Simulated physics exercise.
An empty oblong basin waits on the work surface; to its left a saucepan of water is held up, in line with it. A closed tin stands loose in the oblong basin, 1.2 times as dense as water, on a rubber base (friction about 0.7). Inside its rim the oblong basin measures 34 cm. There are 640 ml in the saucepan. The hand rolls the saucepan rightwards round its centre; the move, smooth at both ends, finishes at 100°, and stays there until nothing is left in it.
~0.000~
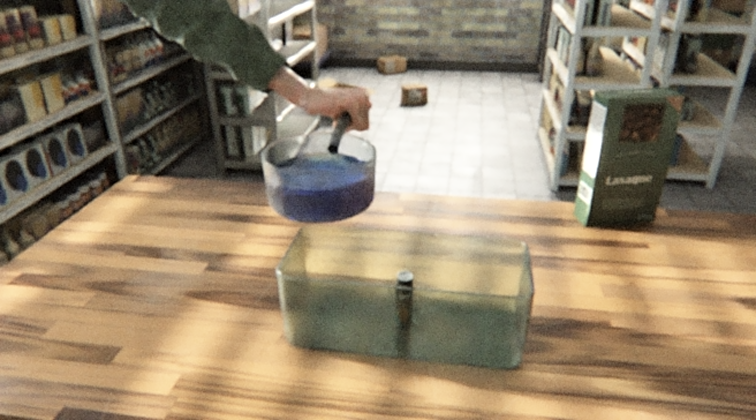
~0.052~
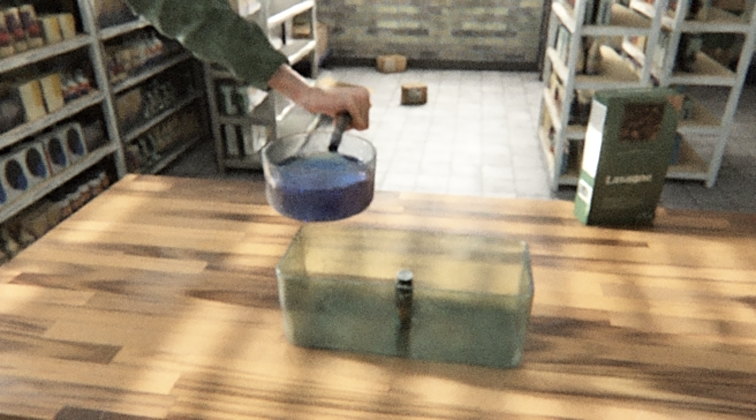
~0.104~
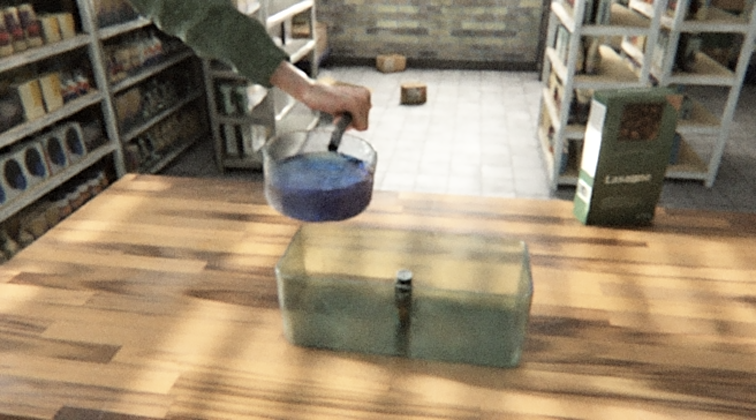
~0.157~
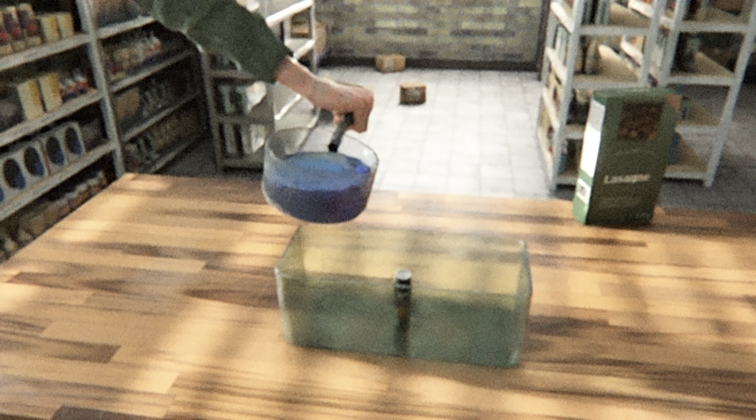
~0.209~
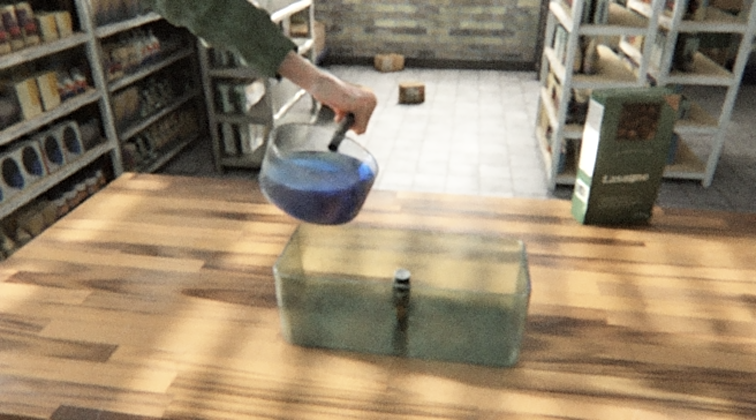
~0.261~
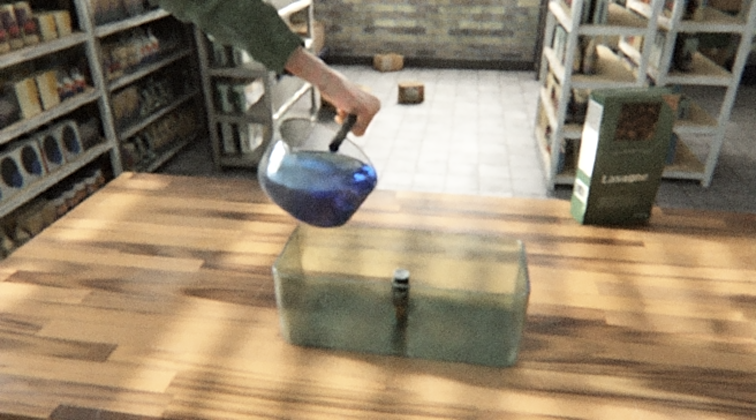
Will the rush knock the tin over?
It falls.
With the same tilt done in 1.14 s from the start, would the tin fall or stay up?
The tin remains upright.
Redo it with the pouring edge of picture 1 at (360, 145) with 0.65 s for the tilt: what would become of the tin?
Then it goes over.
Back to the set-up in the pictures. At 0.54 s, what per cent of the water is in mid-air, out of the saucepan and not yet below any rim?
Some 38 per cent.
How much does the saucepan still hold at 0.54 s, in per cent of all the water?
Some 32 per cent.
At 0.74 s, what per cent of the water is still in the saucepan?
About 9 per cent.
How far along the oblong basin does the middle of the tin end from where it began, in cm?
Some 7.0 cm.
After 0.54 s the tilt is 89° and 31 per cent is still to pour; the tin stands where it began.
After 0.74 s the tilt is 100° and 9 per cent is still to pour; the tin stands 1 cm from where it began.
After 0.95 s the tilt is 100° and 1 per cent is still to pour; the tin leans 45°.
After 1.18 s the tilt is 100° and 0 per cent is still to pour; the tin lies on its side.
In the end the tin lies on its side.
